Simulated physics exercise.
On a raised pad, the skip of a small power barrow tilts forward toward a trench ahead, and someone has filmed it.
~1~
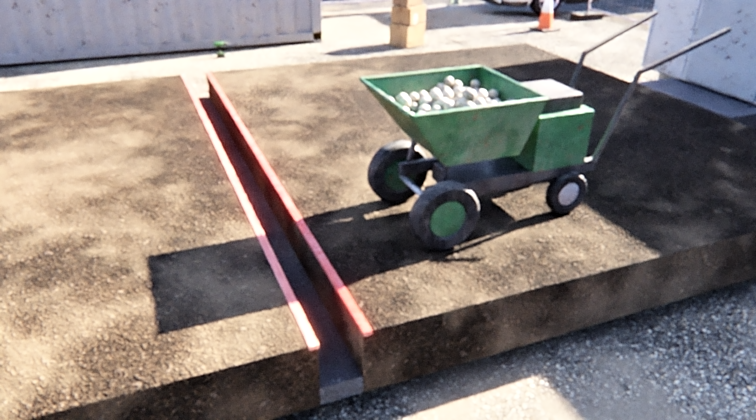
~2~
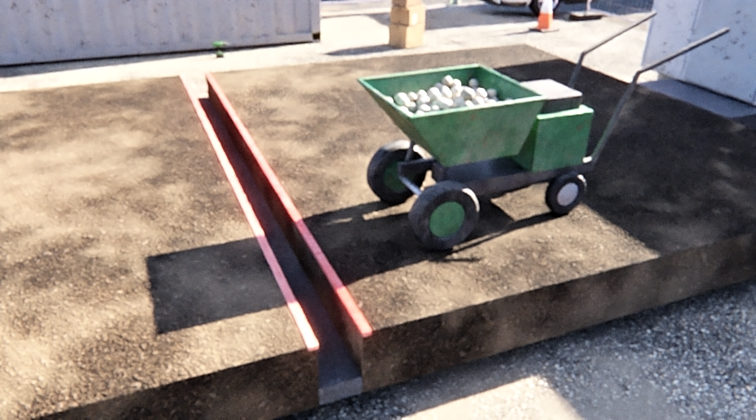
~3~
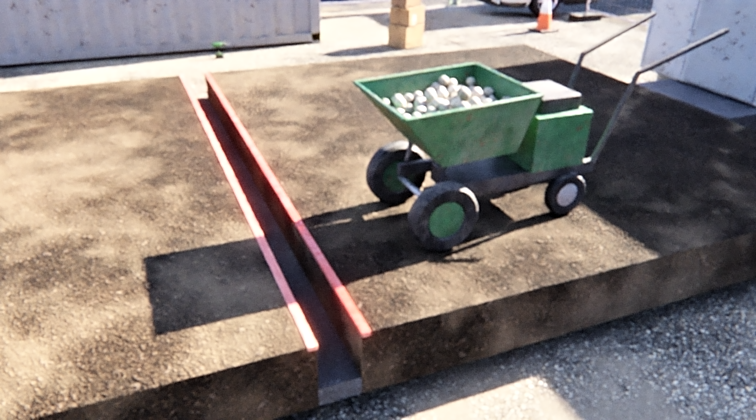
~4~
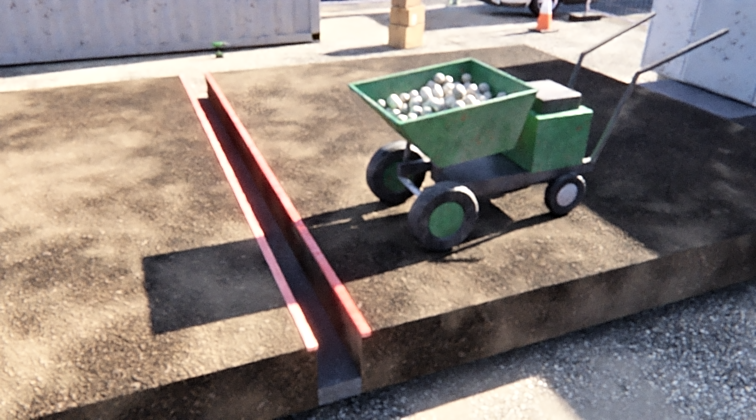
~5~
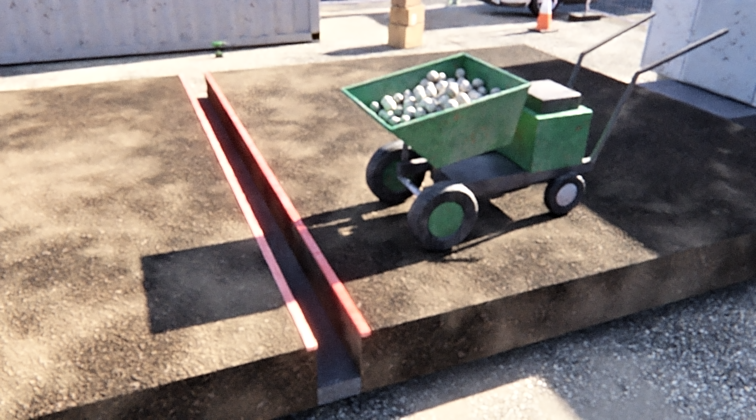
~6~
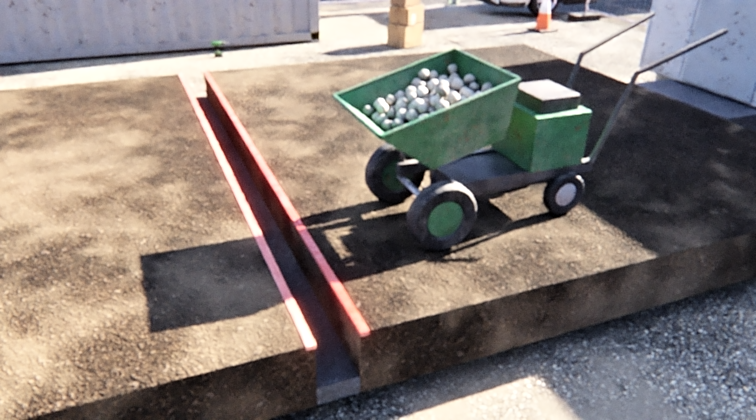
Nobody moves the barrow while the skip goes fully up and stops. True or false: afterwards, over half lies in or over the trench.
True.
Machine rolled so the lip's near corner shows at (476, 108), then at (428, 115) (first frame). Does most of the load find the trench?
For the first try, shy of half; for the second, past the halfway mark.
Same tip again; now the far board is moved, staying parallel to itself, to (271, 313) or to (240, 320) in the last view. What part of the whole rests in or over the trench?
Well, it'd be something like 100 per cent the first time and 100 per cent the second.
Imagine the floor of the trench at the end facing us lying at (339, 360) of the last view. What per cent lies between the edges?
Estimate: Approx. 60 per cent.
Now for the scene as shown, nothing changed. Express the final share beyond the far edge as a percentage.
About 15 per cent.
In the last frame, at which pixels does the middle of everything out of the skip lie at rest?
Around (288, 267).
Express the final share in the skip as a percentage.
Result: Close to 0 per cent.
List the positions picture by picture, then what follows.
Lip of the skip at (412, 117), level; top of the load at (465, 106), river pebbles; first edge of the trench at (346, 296); far edge at (296, 308), the trench under half as wide as the skip, and about as deep as wide, in the first picture.
Lip of the skip at (409, 118), level; top of the load at (463, 106), in the second picture.
Lip of the skip at (405, 121), tipped barely; top of the load at (460, 105), in the third picture.
Lip of the skip at (399, 124), tipped a little; top of the load at (456, 104), in the fourth picture.
Lip of the skip at (390, 130), tipped a little; top of the load at (459, 99), in the fifth picture.
Lip of the skip at (380, 137), tipped clearly; top of the load at (451, 96); first edge of the trench at (343, 296); far edge at (293, 308), in the sixth picture.
Soon, skip tipped steeply; all in the skip.
A while on, skip tipped steeply; most in the skip; a small part in or heaped over the trench; a stray few beyond it; a stray few falling.
Towards the end, skip tipped right over; a small part in the skip; most in or heaped over the trench; a small part beyond it.
Finally, skip tipped right over; a stray few short of the trench; most in or heaped over the trench; a small part beyond it.
